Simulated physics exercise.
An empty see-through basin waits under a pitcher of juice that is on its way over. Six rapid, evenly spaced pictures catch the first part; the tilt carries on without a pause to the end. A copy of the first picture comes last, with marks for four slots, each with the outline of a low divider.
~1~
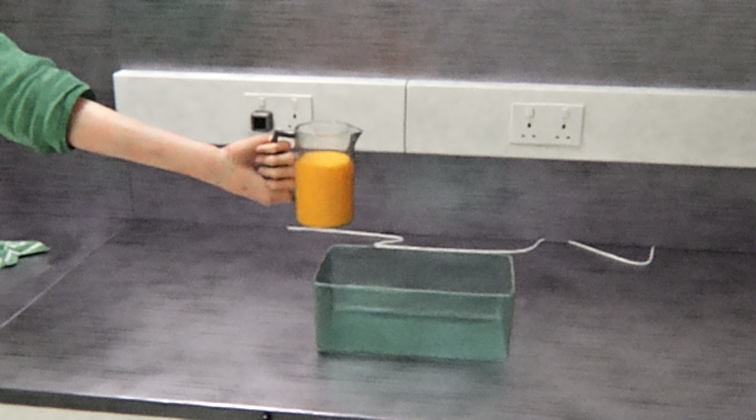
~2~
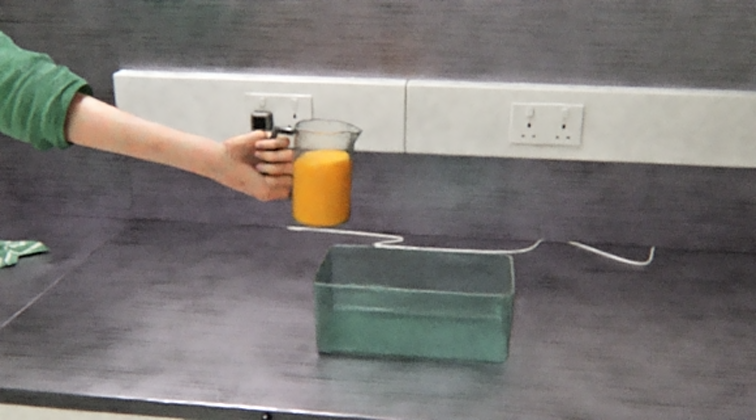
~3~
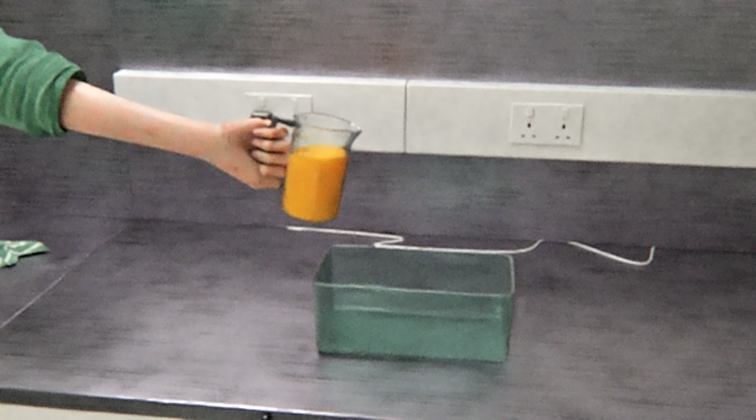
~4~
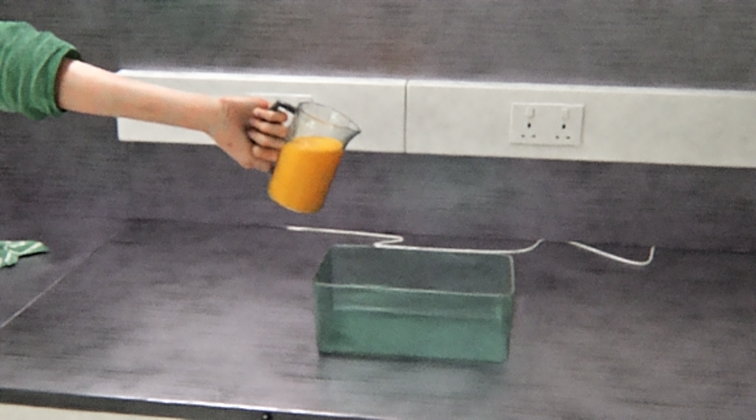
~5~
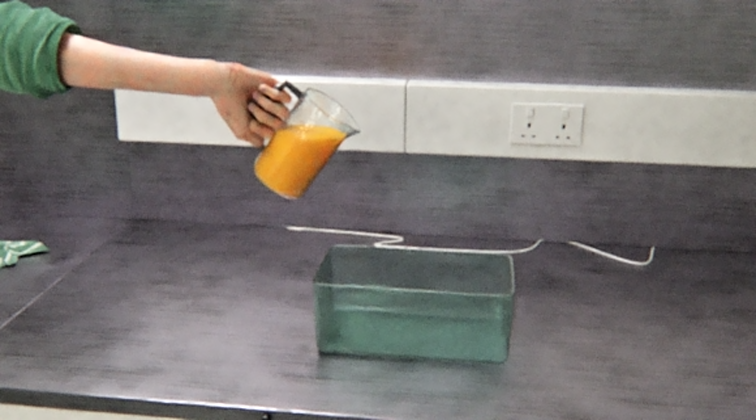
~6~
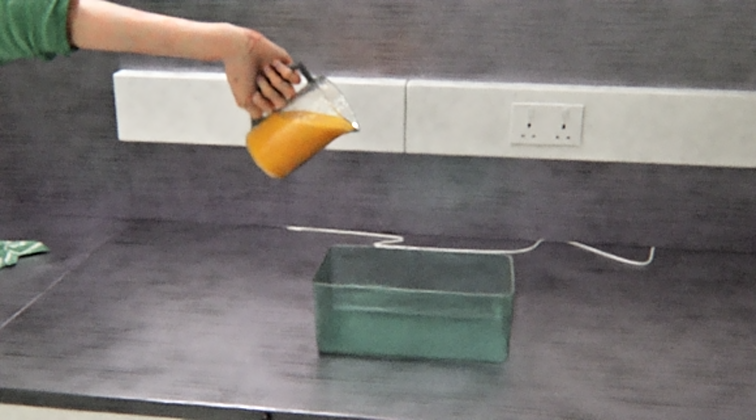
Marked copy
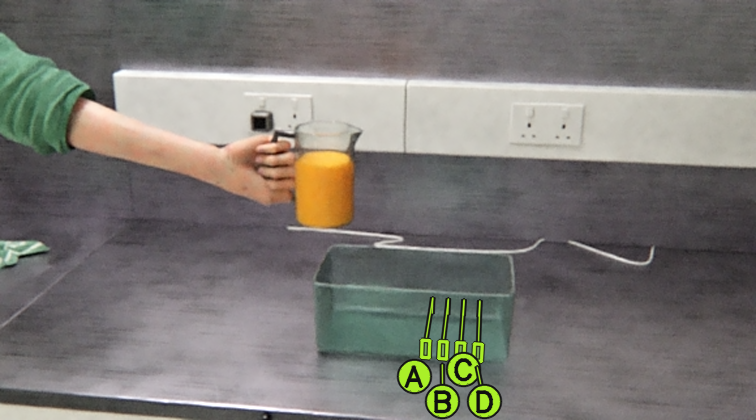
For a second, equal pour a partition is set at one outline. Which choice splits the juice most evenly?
It is B.
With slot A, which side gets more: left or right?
The right one.
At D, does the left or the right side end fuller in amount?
The left side.
In lime, A at (424, 363); B at (442, 364); C at (459, 365); D at (477, 367).
If A is chosen, about 18 % ends left of the wall and 74 % right of it; 7 % is lost outside.
If B is chosen, about 48 % ends left of the wall and 45 % right of it; 7 % is lost outside.
If C is chosen, about 80 % ends left of the wall and 13 % right of it; 7 % is lost outside.
If D is chosen, about 78 % ends left of the wall and 13 % right of it; 9 % is lost outside.
